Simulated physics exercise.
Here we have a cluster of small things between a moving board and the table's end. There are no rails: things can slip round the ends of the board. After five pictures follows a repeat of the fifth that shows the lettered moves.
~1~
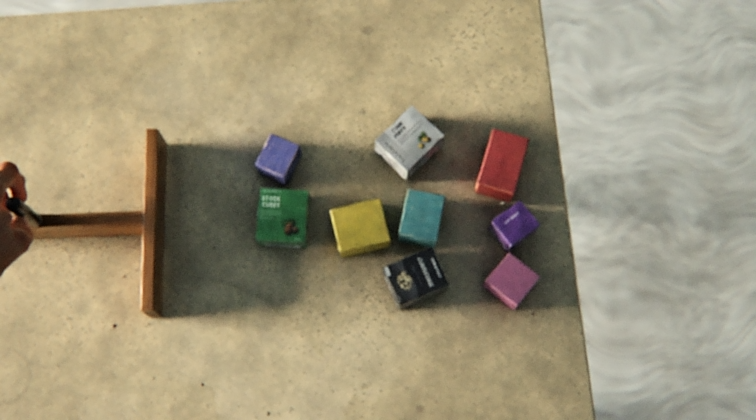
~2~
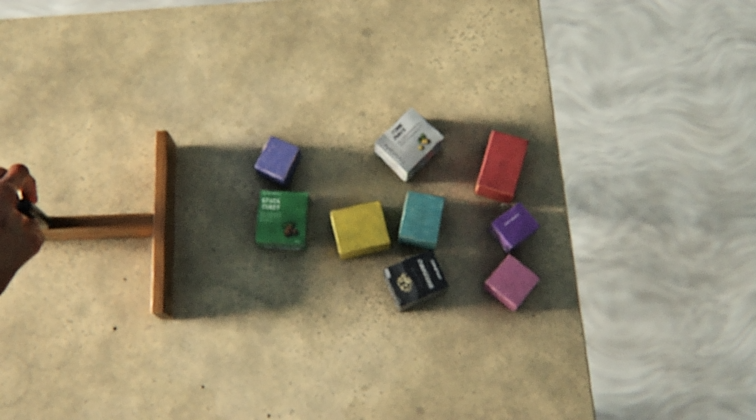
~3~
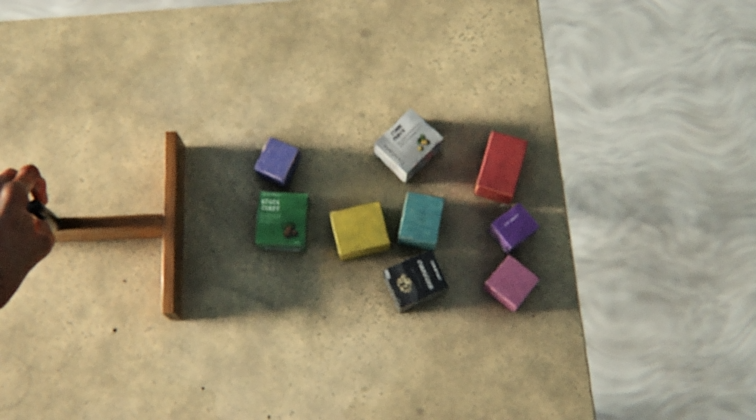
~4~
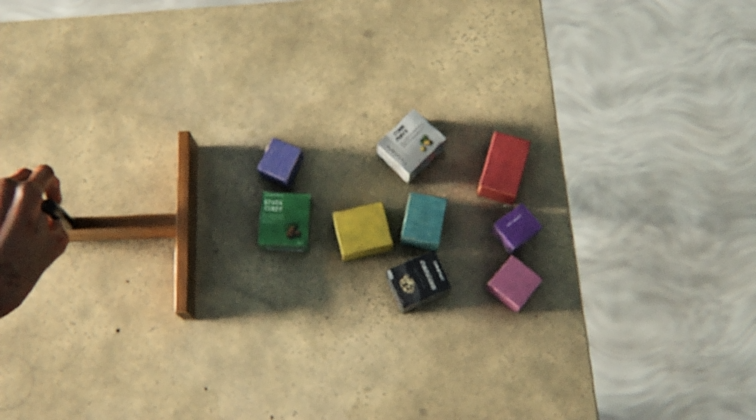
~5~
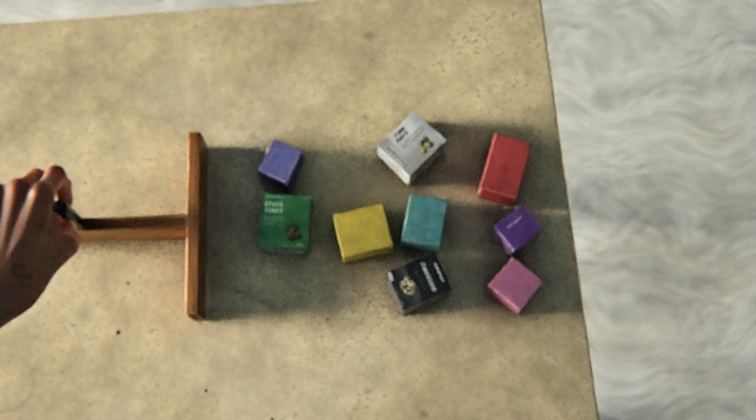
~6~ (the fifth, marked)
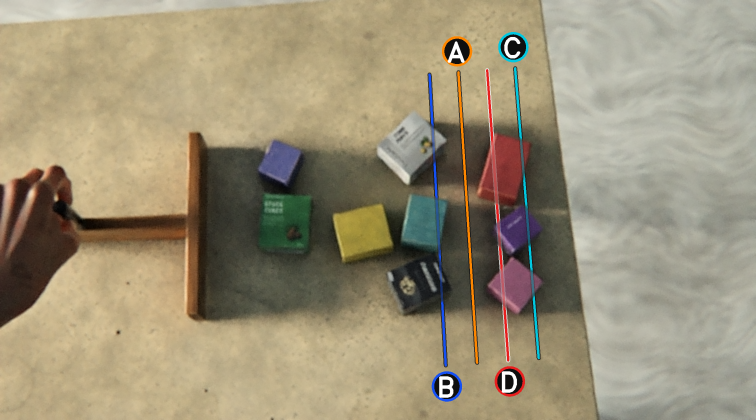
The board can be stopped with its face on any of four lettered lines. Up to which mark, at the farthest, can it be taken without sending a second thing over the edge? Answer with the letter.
As far as mark B.
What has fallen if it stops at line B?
The purple packet.
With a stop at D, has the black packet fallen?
By then, no.
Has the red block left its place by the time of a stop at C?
Yes.
On the copy, A at (467, 211); B at (437, 214); C at (526, 207); D at (497, 209).
On B. First, board (281, 214); blue block (305, 163); yellow block (367, 234).
Then, board (367, 207); purple packet (541, 233); turquoise block (496, 221).
Finally, board (434, 202); purple packet over the edge; turquoise block (560, 218); one fallen.
By contrast, A drops two; C drops six; D drops five.
